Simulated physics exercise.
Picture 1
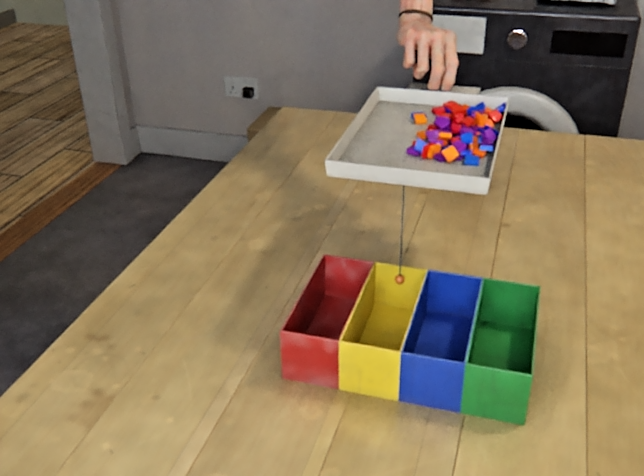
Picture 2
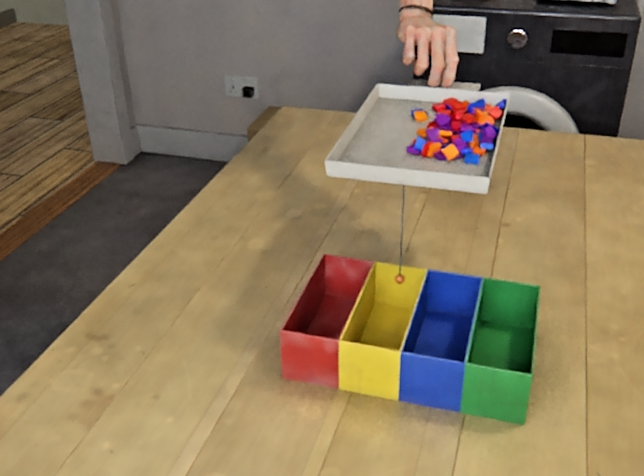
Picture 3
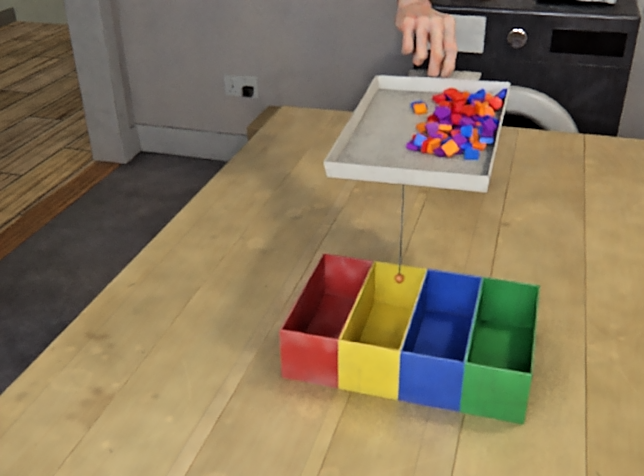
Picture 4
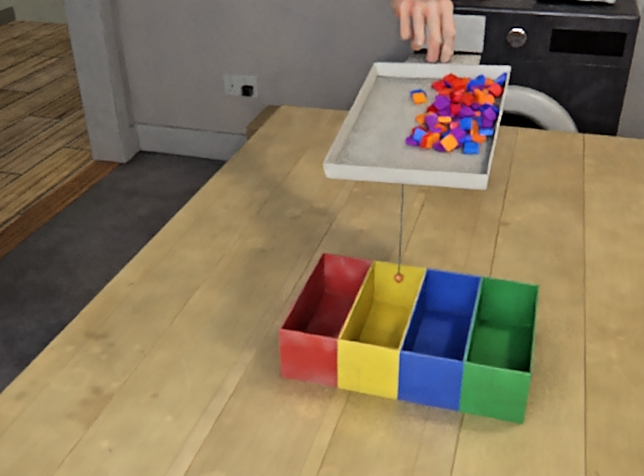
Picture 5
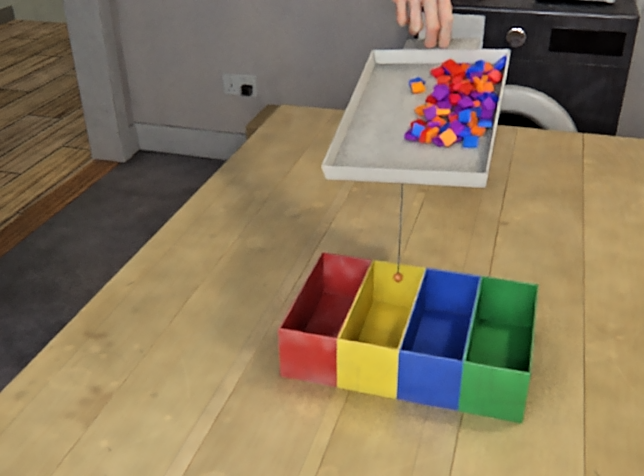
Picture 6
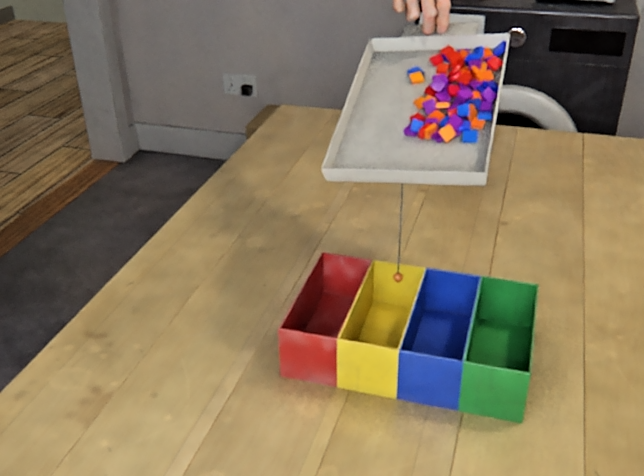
To begin with, a hand holds a pale tray of small red, orange, blue and purple pieces nearly level above a row of red, yellow, blue and green compartments on a wooden table. Then the tray's far side rises steadily, tilting it toward the viewer, while the pieces stay bunched toward its right.
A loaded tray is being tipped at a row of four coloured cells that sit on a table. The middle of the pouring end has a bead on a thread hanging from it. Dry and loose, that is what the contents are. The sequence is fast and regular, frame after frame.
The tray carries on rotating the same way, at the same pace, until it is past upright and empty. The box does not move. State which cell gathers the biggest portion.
It is the red cell.
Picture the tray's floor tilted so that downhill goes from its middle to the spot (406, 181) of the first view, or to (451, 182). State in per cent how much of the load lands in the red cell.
Roughly 10 % in the first case and 0 % in the second.
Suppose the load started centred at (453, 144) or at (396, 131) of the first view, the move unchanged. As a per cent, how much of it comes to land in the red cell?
Roughly 40 per cent, and 80 per cent.
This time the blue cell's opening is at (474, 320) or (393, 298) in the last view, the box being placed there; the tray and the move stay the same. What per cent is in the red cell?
You'd get near 40 per cent and afterwards near 10 per cent.
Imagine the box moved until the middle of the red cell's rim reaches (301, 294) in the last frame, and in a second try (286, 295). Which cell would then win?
For the first spot I'd say the yellow one, and for the second spot yellow.
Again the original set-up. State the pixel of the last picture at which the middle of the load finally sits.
I'd put the middle somewhere around (338, 349).
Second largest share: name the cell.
Second place goes to the yellow cell.
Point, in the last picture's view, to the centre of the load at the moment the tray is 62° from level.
Somewhere about (381, 162).
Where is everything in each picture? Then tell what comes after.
In the first picture, corners of the pouring end (328, 160) and (488, 178), level; middle of the load (467, 129), mosaic tiles; bead on its thread (400, 279); red cell (310, 355); yellow cell (369, 366); blue cell (431, 378); green cell (496, 390).
In the second picture, corners of the pouring end (327, 160) and (488, 177), level; middle of the load (467, 127).
In the third picture, corners of the pouring end (327, 161) and (487, 176), tipped barely, lowest at the left corner; middle of the load (467, 119).
In the fourth picture, corners of the pouring end (325, 163) and (486, 174), tipped a little, lowest at the left corner; middle of the load (466, 109).
In the fifth picture, corners of the pouring end (324, 165) and (485, 172), tipped a little, lowest at the left corner; middle of the load (466, 98).
In the sixth picture, corners of the pouring end (324, 168) and (484, 172), tipped clearly, lowest at the left corner; middle of the load (465, 88); red cell (308, 353); yellow cell (367, 364); blue cell (429, 376); green cell (494, 388).
Just after the last frame, tray tipped steeply; almost all on the tray; about a tenth falling or outside the box.
A moment on, tray tipped right over; roughly half on the tray; roughly a quarter in the red cell; about a tenth in the yellow cell; just a few in the blue cell; about a tenth falling or outside the box.
Further on, tray tipped past a quarter turn; roughly half in the red cell; roughly a third in the yellow cell; about a tenth in the blue cell; about a tenth falling or outside the box.
When it is over, tray tipped past a quarter turn; roughly half in the red cell; roughly a third in the yellow cell; about a tenth in the blue cell; not one in the green cell; about a tenth outside the box.
